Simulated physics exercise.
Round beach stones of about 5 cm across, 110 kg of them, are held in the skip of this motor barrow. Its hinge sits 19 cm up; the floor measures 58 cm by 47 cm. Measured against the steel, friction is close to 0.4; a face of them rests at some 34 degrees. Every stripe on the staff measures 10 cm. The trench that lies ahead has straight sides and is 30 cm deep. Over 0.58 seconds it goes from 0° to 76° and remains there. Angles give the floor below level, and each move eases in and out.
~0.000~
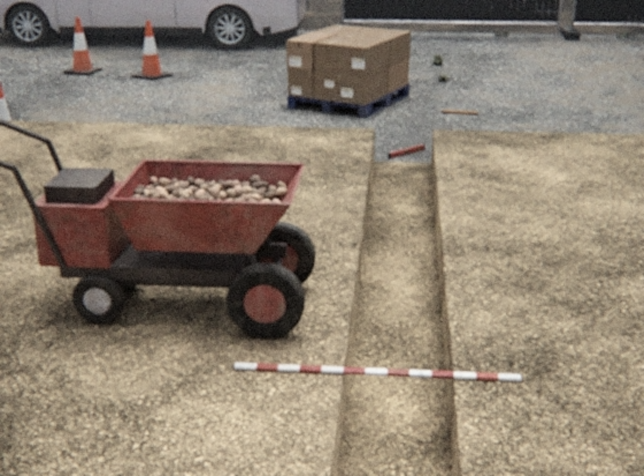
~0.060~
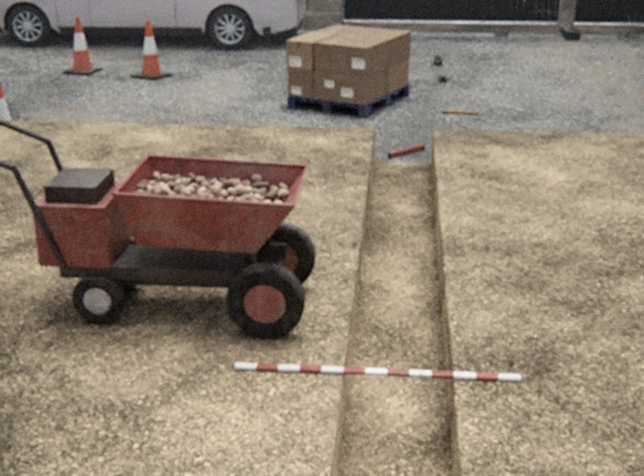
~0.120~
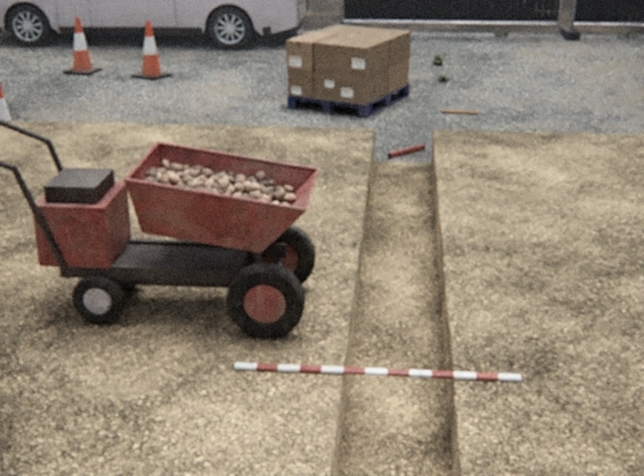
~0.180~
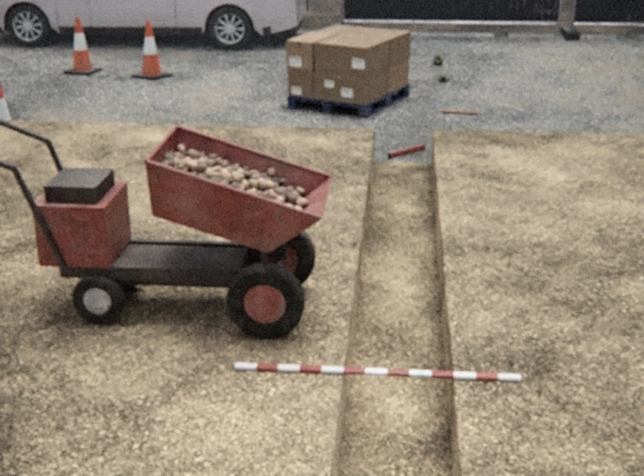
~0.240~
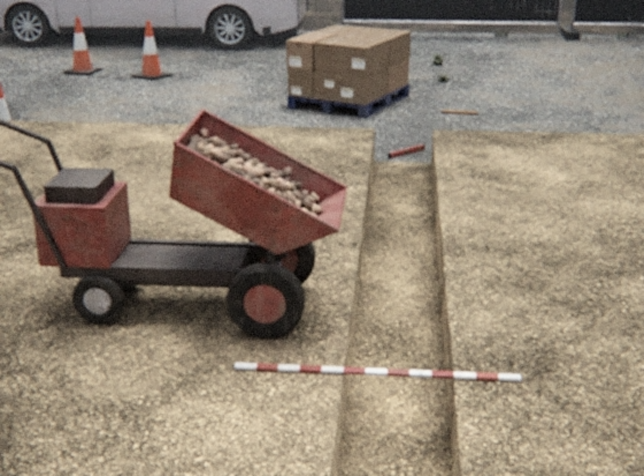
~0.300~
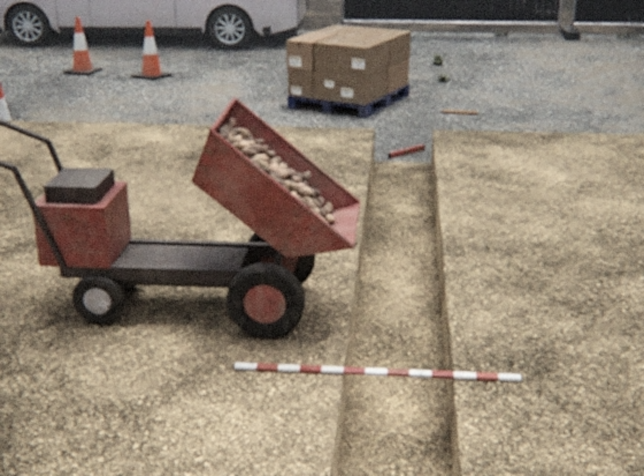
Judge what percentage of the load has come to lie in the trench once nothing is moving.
Roughly 69 in every hundred.
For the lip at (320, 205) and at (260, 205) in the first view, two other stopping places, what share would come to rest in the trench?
Estimates: 35 % then 90 %.
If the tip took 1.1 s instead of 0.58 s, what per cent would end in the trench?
With that timing, about 90 per cent.
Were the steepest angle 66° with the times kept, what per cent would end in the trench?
Close to 70 per cent then.
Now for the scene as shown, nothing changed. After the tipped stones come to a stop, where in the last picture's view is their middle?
The tipped stones centre close to (431, 359).
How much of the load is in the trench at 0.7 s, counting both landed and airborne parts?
Some 40 per cent.
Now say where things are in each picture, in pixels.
In the first picture, lip at (290, 205), floor tilted 0°, highest stones at (209, 188).
In the second picture, lip at (294, 206), floor tilted 2°, highest stones at (197, 184); the stones move at 0.5 m/s on average.
In the third picture, the skip is at 8°, its lip at (305, 210); the top of the load is at (179, 173); the stones move at 1.1 m/s on average.
In the fourth picture, the skip is at 17°, its lip at (321, 218); the top of the load is at (183, 158); the stones move at 1.5 m/s on average.
In the fifth picture, the skip is at 28°, its lip at (338, 231); the top of the load is at (202, 142); the stones move at 1.7 m/s on average.
In the sixth picture, lip at (354, 247), floor tilted 40°, highest stones at (229, 131); the stones move at 1.8 m/s on average.
After 0.4 s the floor is at 63°; 100 % in the skip; the foremost stones are at (360, 258).
After 0.7 s the floor is at 76°; 58 % in the skip, 42 % in the trench; the foremost stones are at (450, 307).
After 1.0 s the floor is at 76°; 4 % in the skip, 65 % in the trench, 31 % past the trench; the foremost stones are past the picture's edge.
After 3.0 s the floor is at 76°; 0 % in the skip, 69 % in the trench, 31 % past the trench; the foremost stones are past the picture's edge.
